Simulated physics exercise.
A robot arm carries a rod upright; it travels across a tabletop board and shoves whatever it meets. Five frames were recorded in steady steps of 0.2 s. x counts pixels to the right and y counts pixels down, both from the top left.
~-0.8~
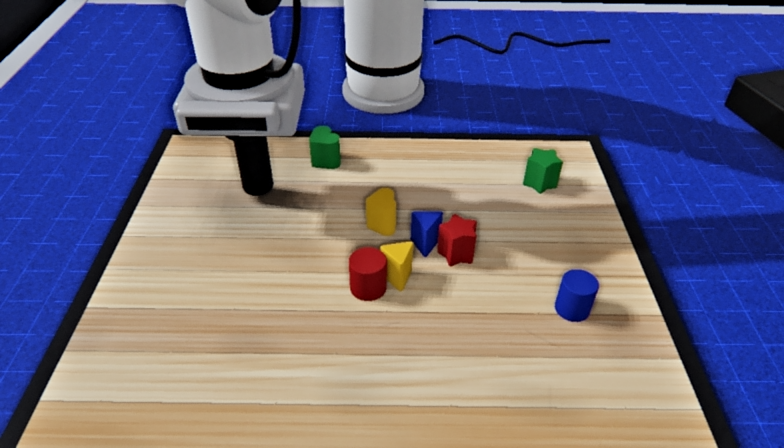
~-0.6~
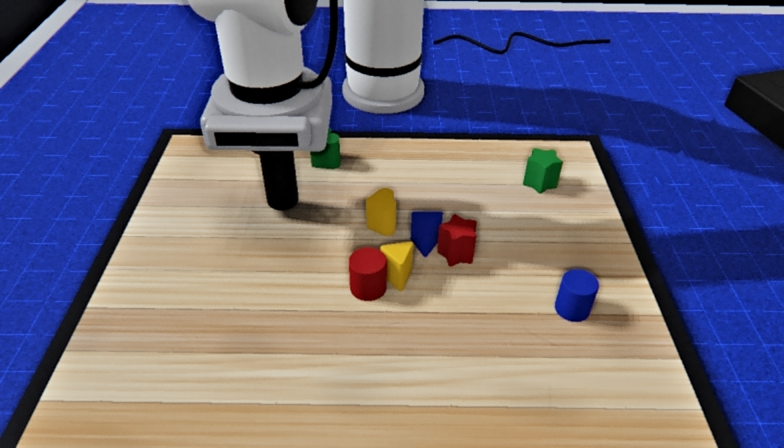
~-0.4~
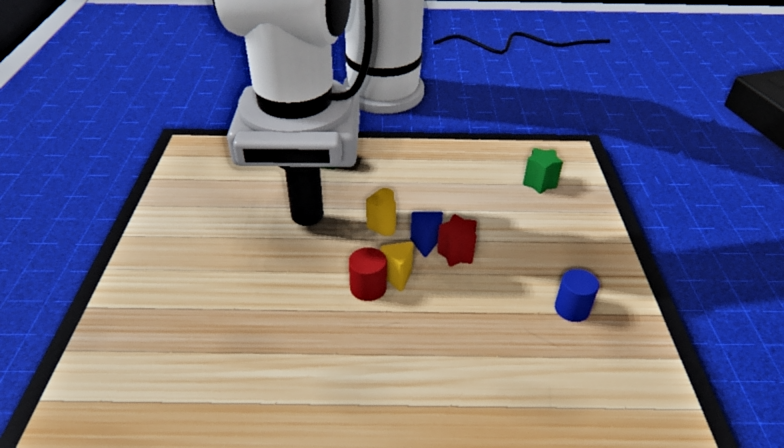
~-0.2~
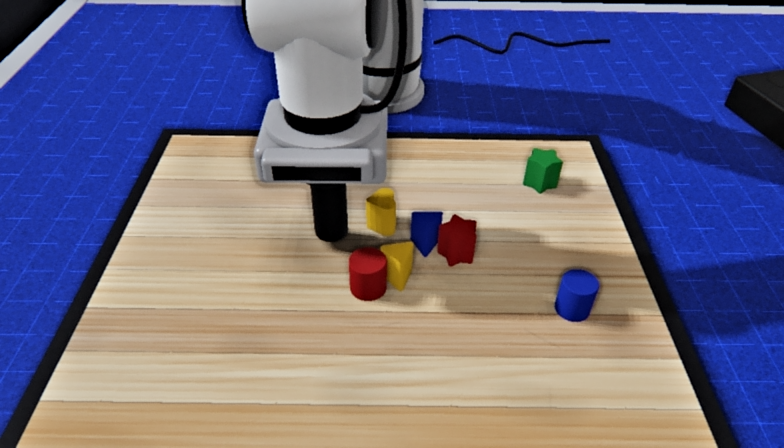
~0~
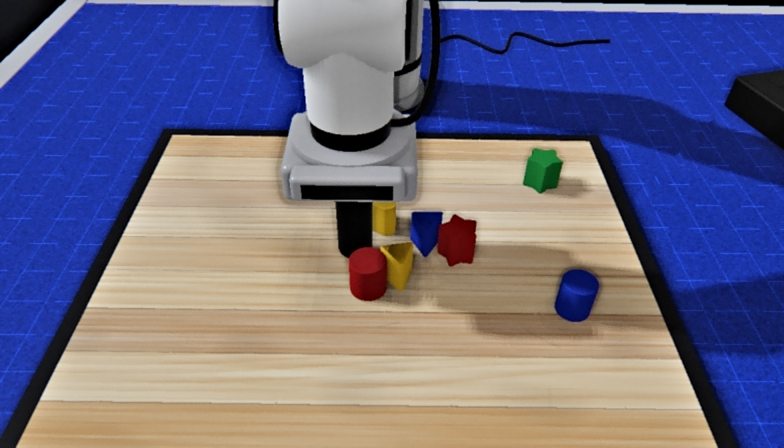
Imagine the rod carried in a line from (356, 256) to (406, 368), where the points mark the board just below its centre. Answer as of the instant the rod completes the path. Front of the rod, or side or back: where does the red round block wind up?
It sits in front of the rod.
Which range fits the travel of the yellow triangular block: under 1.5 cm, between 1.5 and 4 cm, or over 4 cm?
It is going to finish within 1.5 cm of where it is now.
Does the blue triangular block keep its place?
Answer: Yes.
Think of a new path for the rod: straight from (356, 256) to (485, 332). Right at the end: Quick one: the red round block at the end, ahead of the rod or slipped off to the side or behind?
Lost on the way.
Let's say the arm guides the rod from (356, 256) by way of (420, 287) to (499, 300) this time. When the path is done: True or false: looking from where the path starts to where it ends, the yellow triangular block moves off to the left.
That claim is false.
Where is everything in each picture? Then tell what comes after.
The first frame shows lower end of the rod (259, 188), tops of blocks, red round block (368, 260), yellow triangular block (399, 250), blue triangular block (427, 217).
The second frame shows rod (283, 202), blocks as before.
The third frame shows rod (308, 217), blocks as before.
The fourth frame shows rod (332, 232), blocks as before.
The fifth frame shows rod (356, 249), red round block (368, 260), yellow triangular block (399, 250), blue triangular block (427, 217).
On the path given first. One third of the way, rod (370, 282); red round block (380, 290).
Two thirds of the way, rod (387, 319); red round block (396, 332).
At the end, rod (407, 361); red round block (409, 379); yellow triangular block not moved; blue triangular block not moved.
